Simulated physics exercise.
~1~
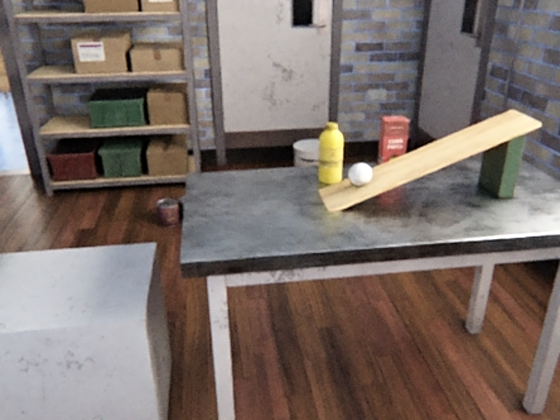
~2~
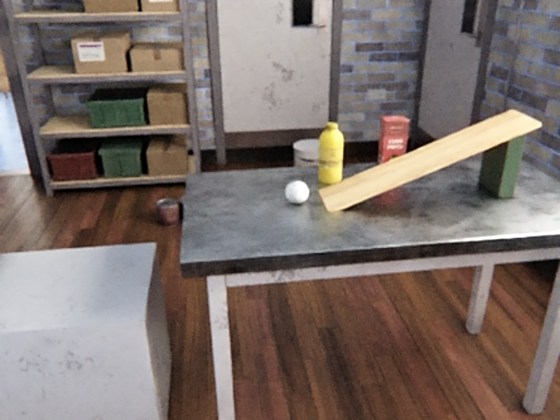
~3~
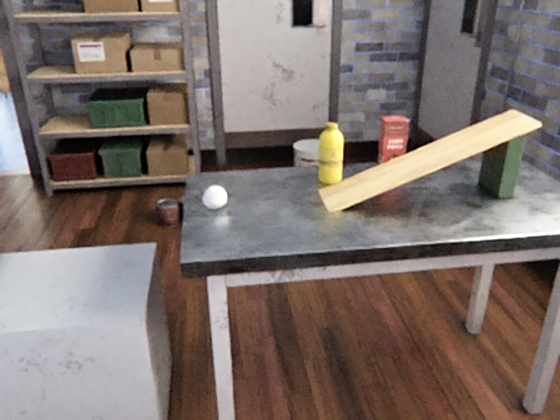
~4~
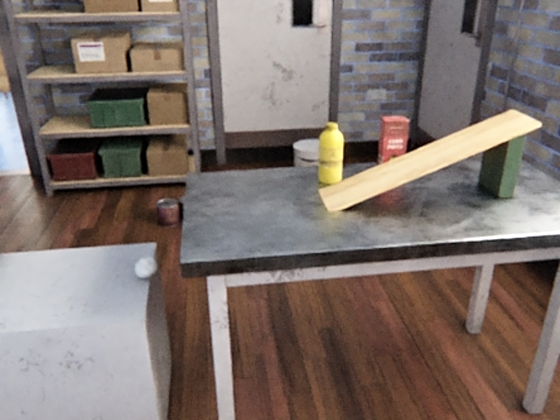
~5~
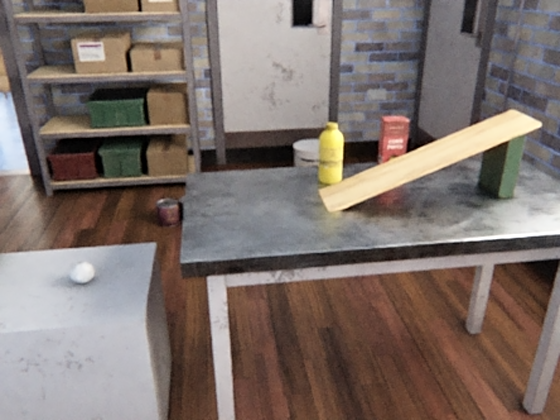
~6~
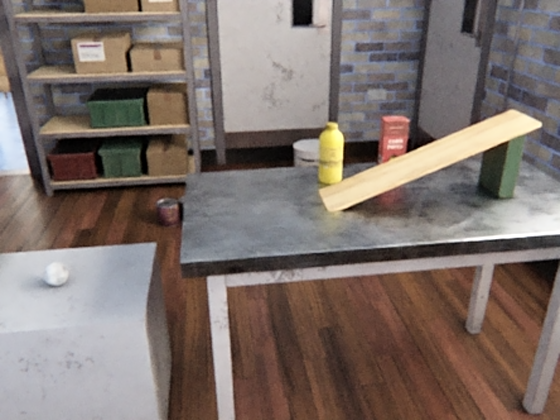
A grey-topped table with pale legs stands in a storage room with a wooden floor, seen from slightly above, with a lower whitish cabinet beyond its left end and shelves of boxes behind. On the table, a wooden ramp leans on a green block at the right, near a yellow bottle and a red carton. A white onion at the ramp's foot rolls left across the tabletop to the edge. It clears the gap and drops onto the cabinet's top. It continues left more slowly and ends there, while the bottle and carton stay in place.
